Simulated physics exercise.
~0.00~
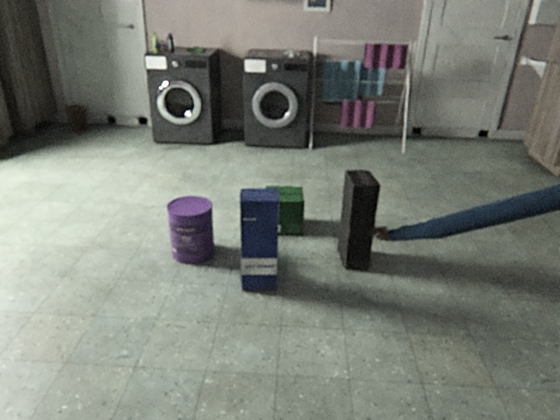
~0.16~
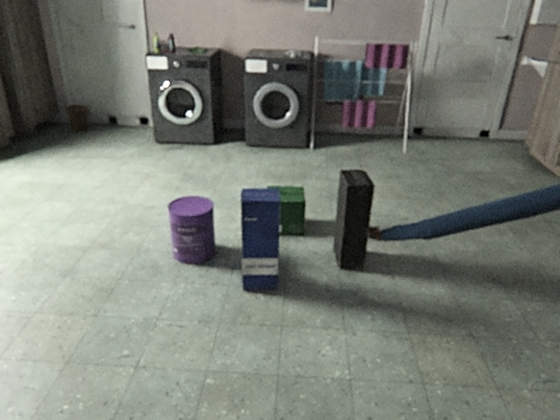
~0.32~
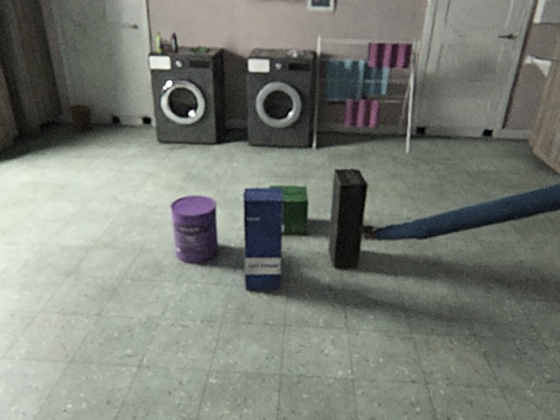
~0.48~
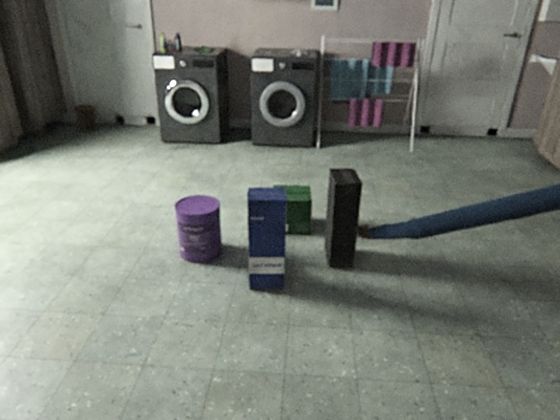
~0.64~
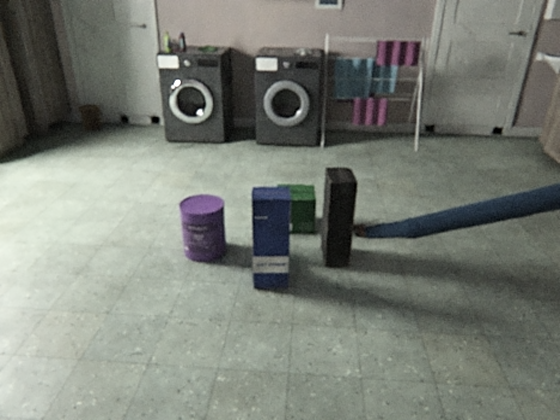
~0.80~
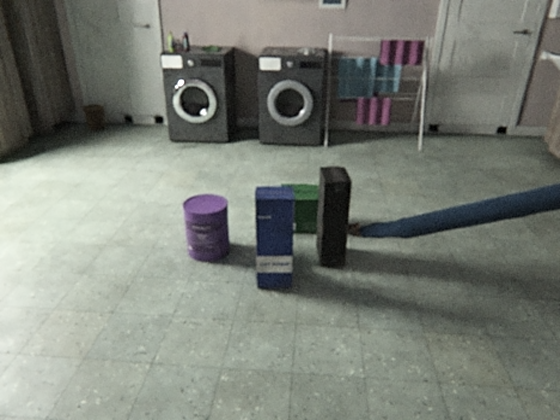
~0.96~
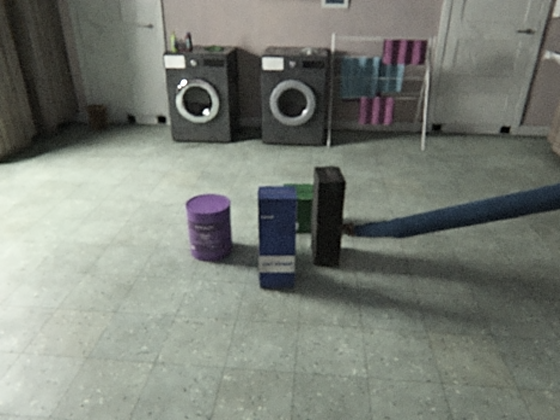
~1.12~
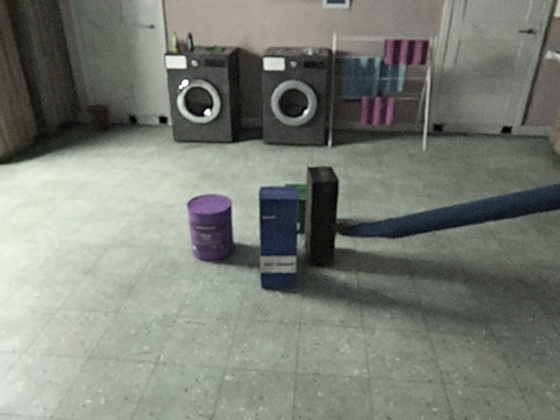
A blue-sleeved arm slowly pushes the black box left toward the green box, leaving it upright.
